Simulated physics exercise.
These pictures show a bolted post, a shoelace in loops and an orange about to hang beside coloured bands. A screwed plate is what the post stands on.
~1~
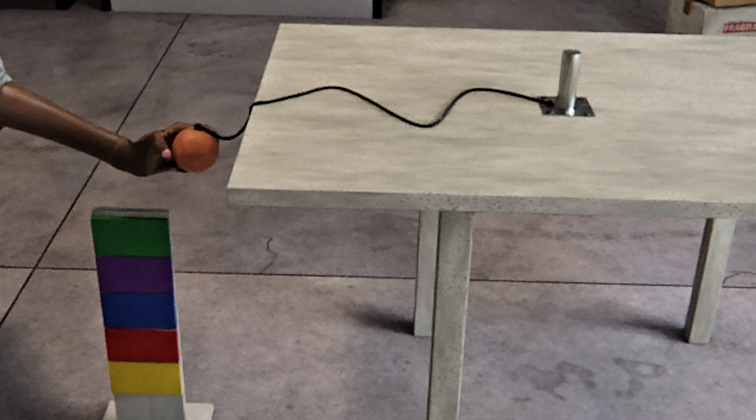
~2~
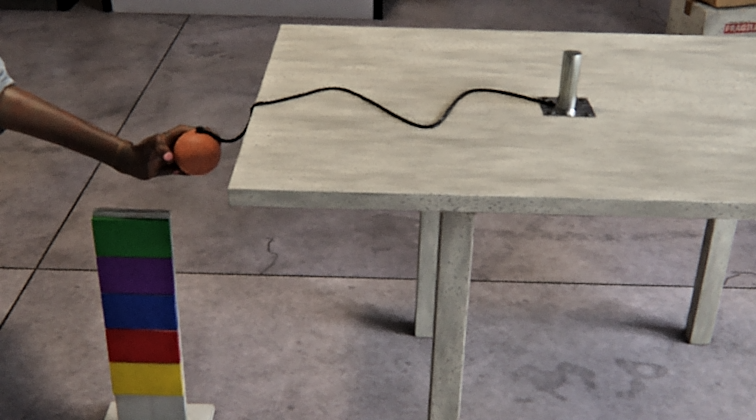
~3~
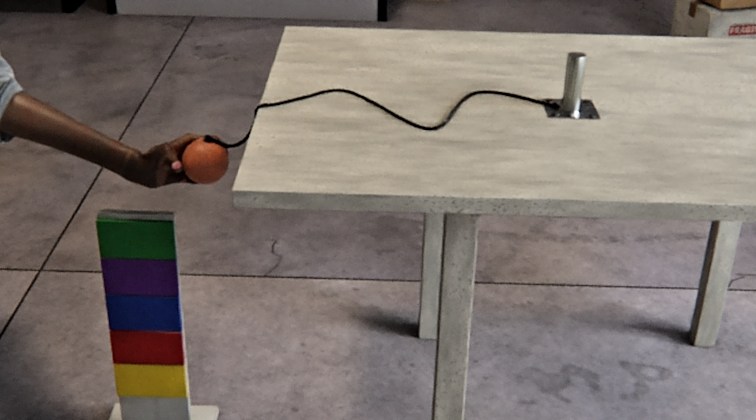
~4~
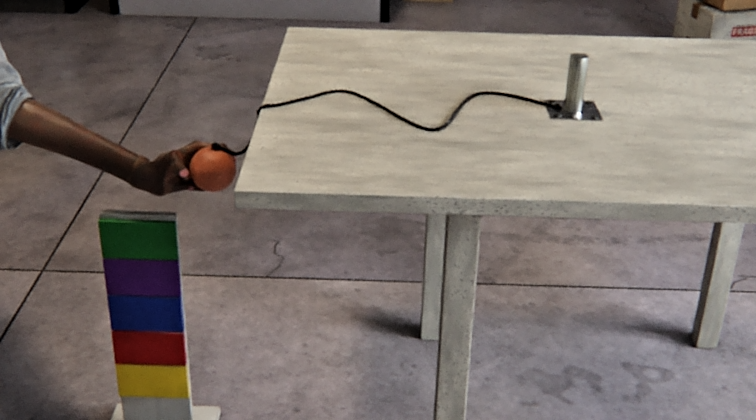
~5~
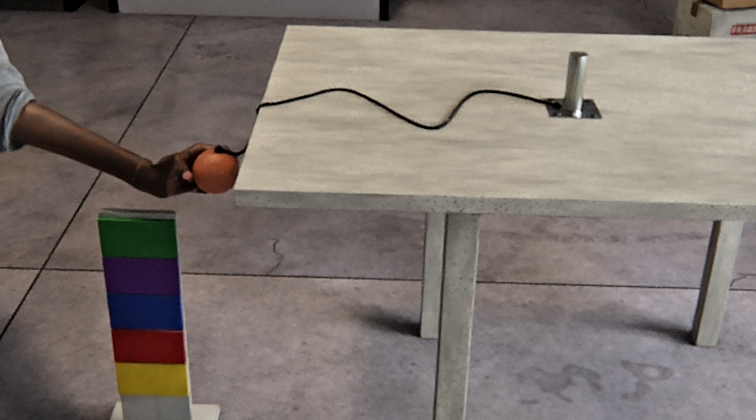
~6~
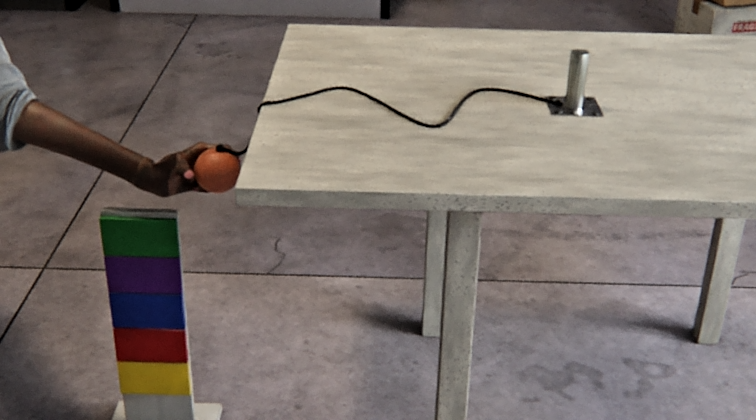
Beside a pale table, a hand holding an orange ball on a black cord moves slightly right.
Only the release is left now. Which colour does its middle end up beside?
Blue.
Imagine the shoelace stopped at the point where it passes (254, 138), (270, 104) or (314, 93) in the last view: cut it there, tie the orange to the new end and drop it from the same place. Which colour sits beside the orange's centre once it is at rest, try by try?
Per try - 1: Purple; 2: Green; 3: Above them all.
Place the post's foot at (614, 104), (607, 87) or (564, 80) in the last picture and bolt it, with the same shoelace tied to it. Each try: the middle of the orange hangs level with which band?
Post by post, in the given order: Purple; purple; blue.
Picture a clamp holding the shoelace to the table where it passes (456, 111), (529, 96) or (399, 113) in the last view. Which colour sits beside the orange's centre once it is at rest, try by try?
Try one: Purple. Try two: Blue. Try three: Green.
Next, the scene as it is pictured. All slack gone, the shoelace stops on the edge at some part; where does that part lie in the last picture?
In the last picture it is at roughly (371, 97).
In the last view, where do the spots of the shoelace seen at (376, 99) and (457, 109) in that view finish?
At (270, 100), then (412, 102).
A little later, orange near (228, 295); level with blue.
Next, orange near (290, 301); level with blue.
Later still, orange near (258, 303); level with blue.
When it is over, orange near (269, 304); level with blue. Its centre hangs level with the blue band.
